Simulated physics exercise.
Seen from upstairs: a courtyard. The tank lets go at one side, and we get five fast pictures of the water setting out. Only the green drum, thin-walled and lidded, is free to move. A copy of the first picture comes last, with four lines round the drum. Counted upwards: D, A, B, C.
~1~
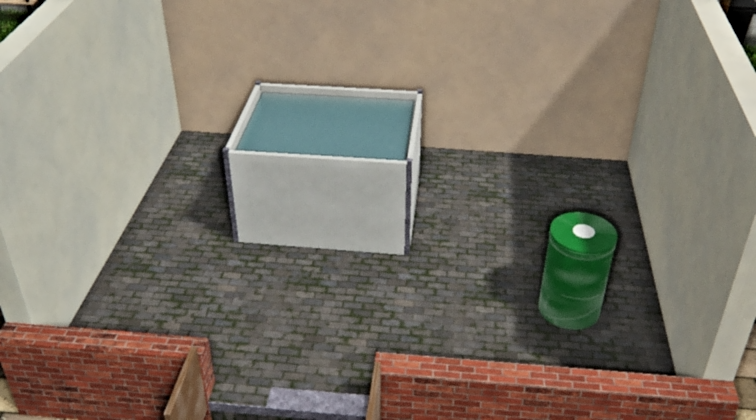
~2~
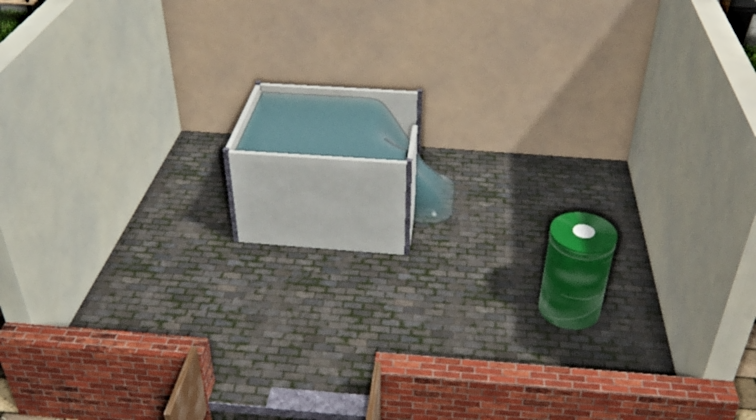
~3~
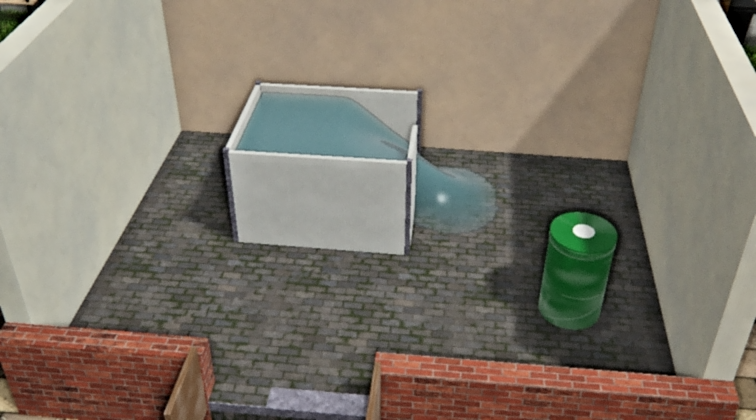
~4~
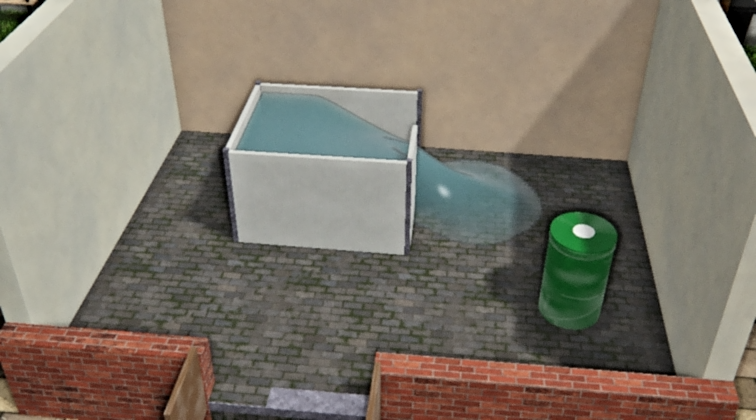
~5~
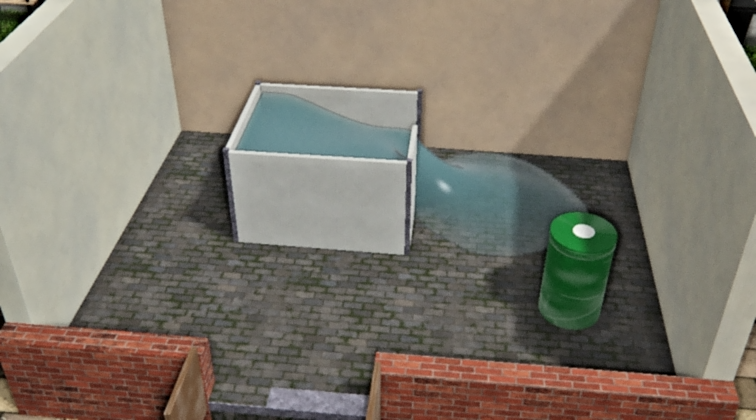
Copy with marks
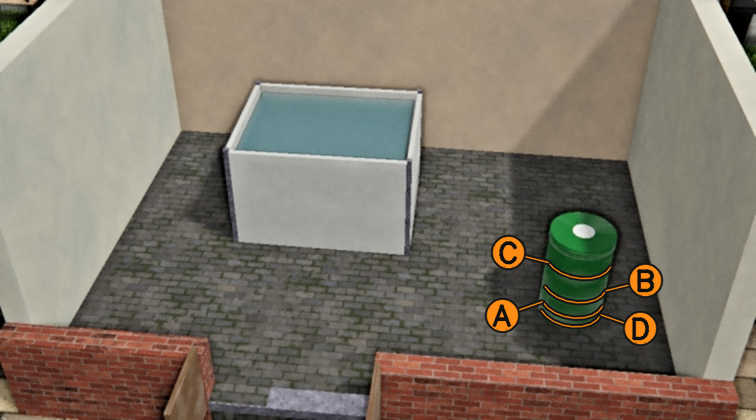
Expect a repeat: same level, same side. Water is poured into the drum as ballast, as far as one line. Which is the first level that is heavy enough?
I would pick level C.
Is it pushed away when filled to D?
Yes, that goes wrong.
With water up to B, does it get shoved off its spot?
Yes.
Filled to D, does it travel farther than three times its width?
Yes.
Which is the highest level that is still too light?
B it is.
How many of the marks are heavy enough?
One.
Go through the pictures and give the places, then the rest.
The first frame shows lid of the green drum at (583, 232); tank full, its middle at (329, 127); open gate at (292, 349).
In the second frame, 2 % of the ground under water, its edge towards the drum at (439, 209).
In the third frame, 5 % of the ground under water, its edge towards the drum at (461, 229).
In the fourth frame, 9 % of the ground under water, its edge towards the drum at (491, 238).
The fifth frame shows lid of the green drum at (583, 232); 13 % of the ground under water, its edge towards the drum at (521, 247).
In orange, A at (573, 318); B at (576, 302); C at (581, 278); D at (572, 326); from the bottom up D, A, B, C.
With A, it is pushed about 4 times its own width away.
With B, it is pushed about half its own width away.
With C, it does not move.
With D, it is pushed about 7 times its own width away.
